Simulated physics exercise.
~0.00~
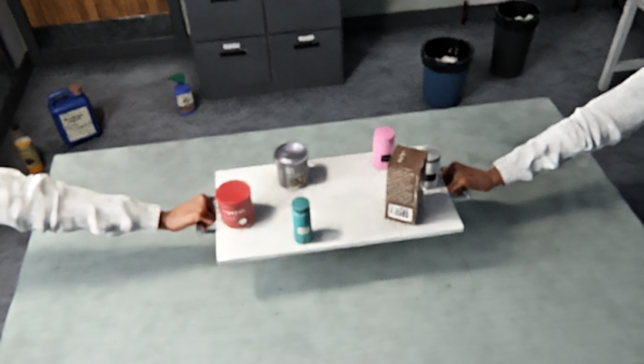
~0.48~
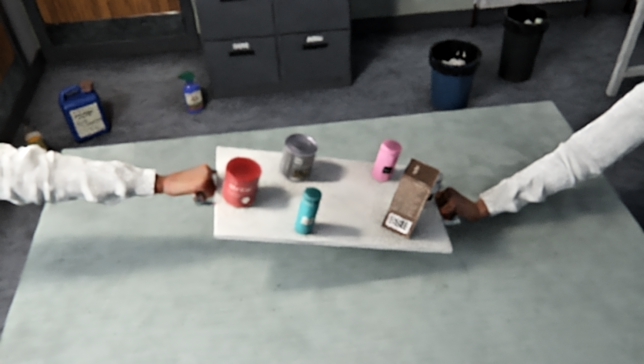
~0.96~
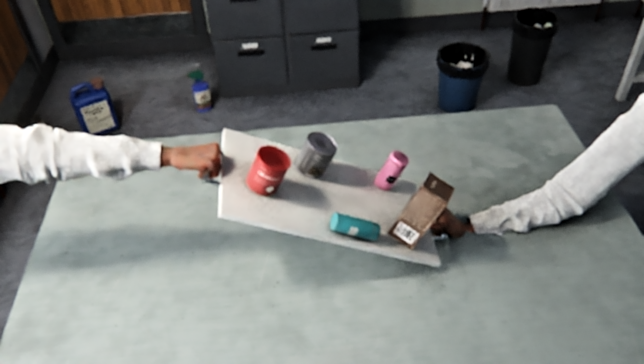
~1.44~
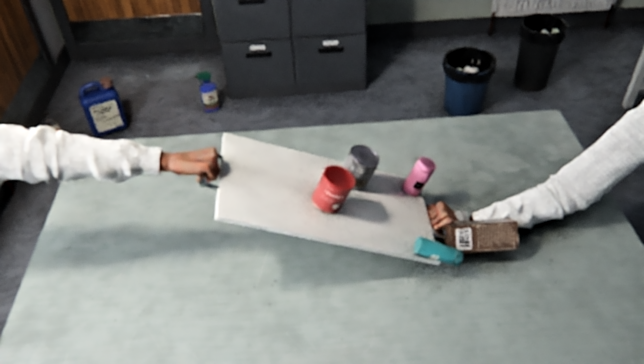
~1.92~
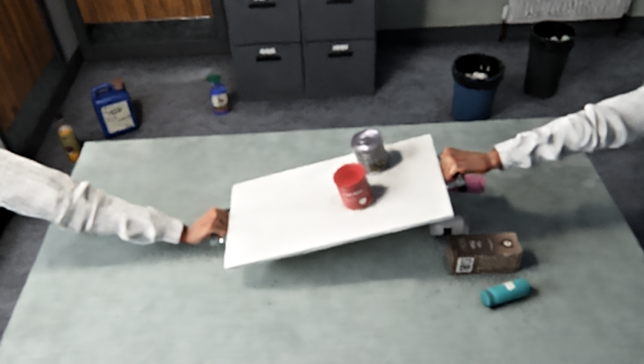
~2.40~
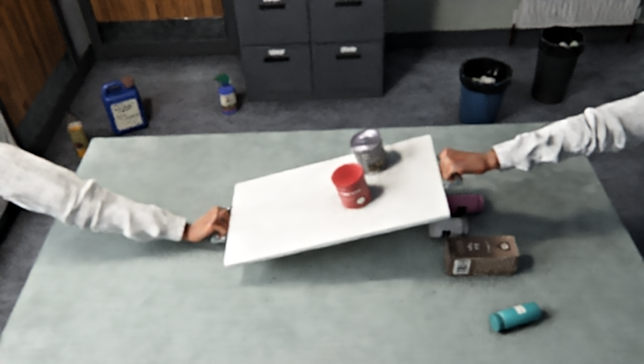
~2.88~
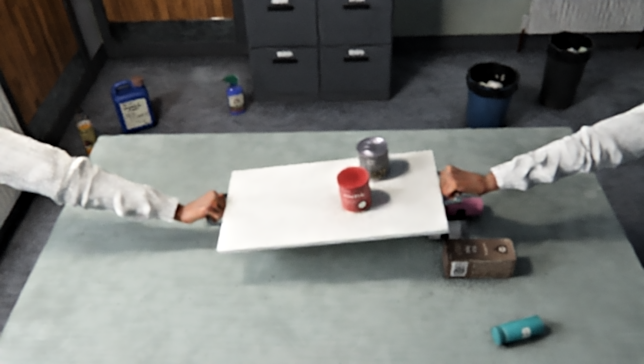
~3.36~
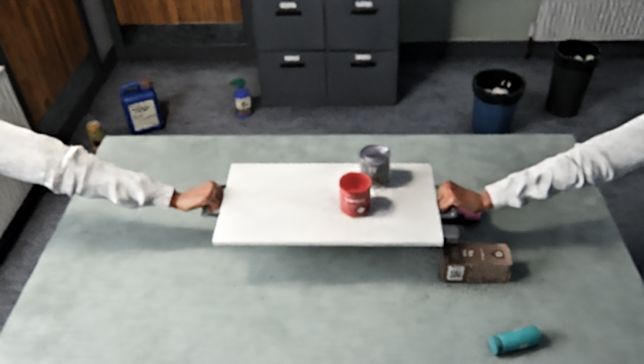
The footage shows two hands tilting a rimless white tray down to the right, sending a brown carton and turquoise, pink and white shakers off that side, then tipping it left and levelling it, with the red and grey tins still upright on it, shifted rightward.
